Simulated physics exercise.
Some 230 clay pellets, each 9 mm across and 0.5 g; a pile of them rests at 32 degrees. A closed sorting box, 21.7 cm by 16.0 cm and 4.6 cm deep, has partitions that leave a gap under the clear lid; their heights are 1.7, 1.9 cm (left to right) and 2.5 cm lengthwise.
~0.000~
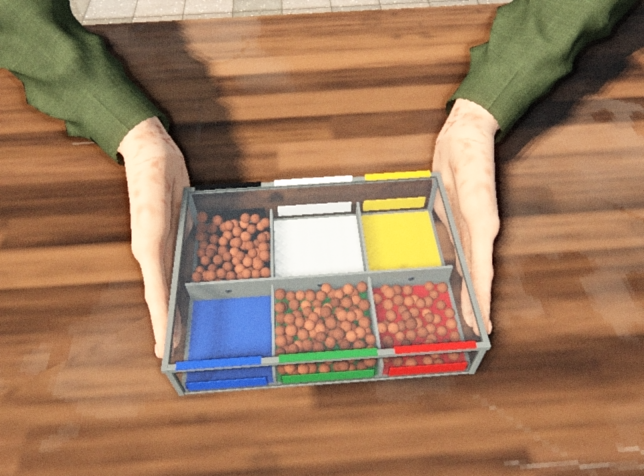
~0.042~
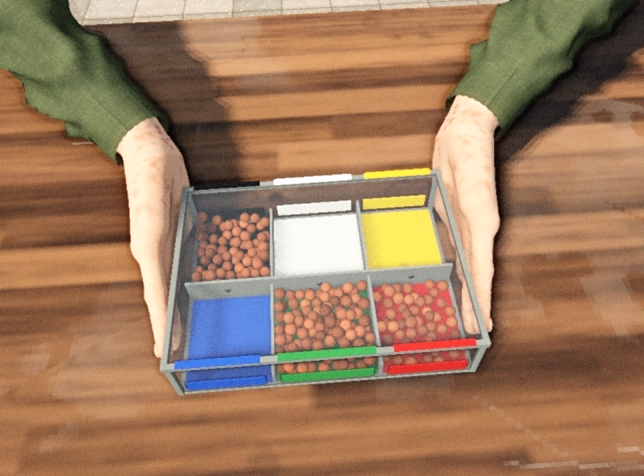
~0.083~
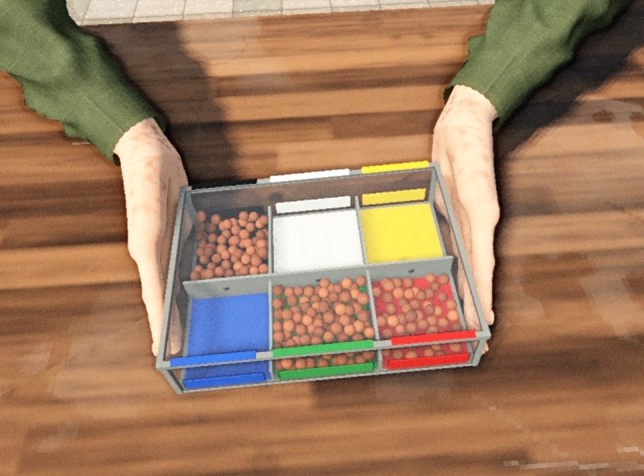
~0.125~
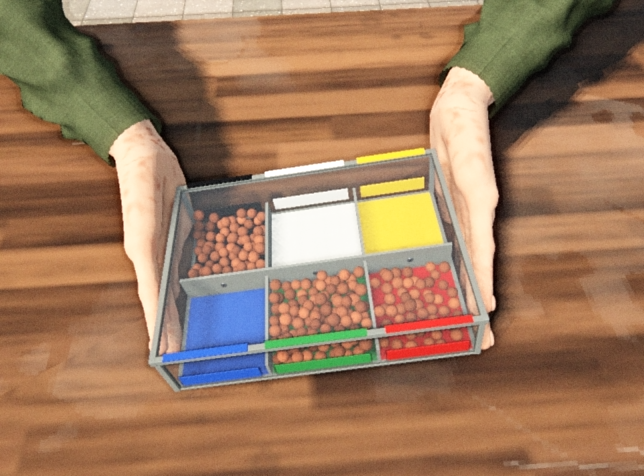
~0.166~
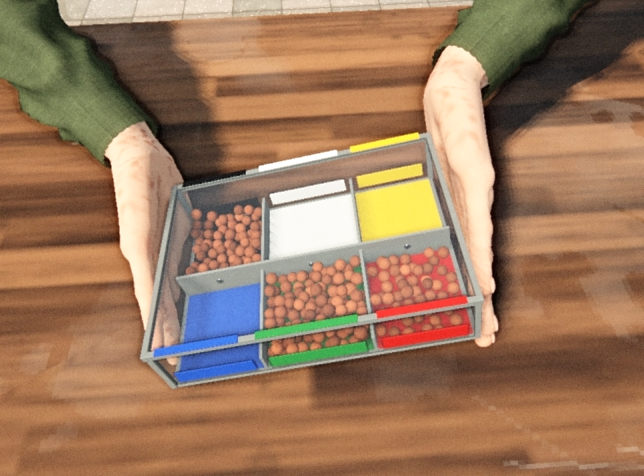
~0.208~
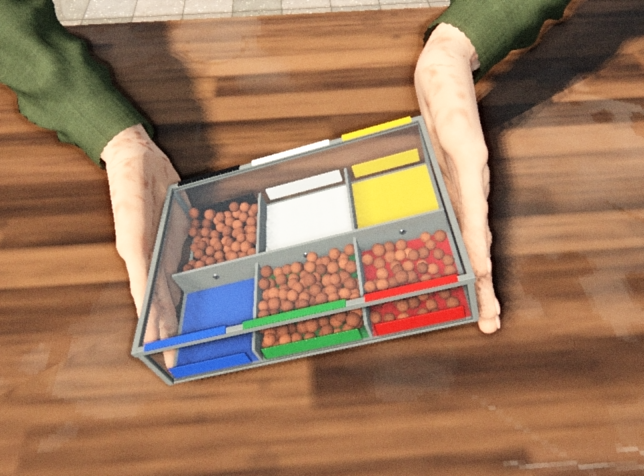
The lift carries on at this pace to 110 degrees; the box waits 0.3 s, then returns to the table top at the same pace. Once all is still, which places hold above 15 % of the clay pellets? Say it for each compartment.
Red: Under, blue: Over, green: Under, yellow: Under, white: Under, black: Over.
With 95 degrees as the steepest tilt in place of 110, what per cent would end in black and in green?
Black 65; green 5.
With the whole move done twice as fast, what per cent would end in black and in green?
Then: Black 70, green 0.
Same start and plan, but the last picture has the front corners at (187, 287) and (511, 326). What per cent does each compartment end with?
Red 40; blue 0; green 0; yellow 60; white 0; black 0.
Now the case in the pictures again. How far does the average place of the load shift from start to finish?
About 8.5 cm.
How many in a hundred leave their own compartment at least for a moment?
Some 70 per cent.
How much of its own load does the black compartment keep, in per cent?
Some 100 per cent.
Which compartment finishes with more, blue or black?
The black compartment.
After 1.24 s, tilt 110 degrees; blue 30 %, white 5 %, black 65 %.
After 1.92 s, tilt 58 degrees; blue 30 %, black 70 %.
Then, at 2.64 s, tilt 0 degrees; blue 30 %, black 70 %.
At rest (3.1 s), red 0 %, blue 30 %, green 0 %, yellow 0 %, white 0 %, black 70 %.
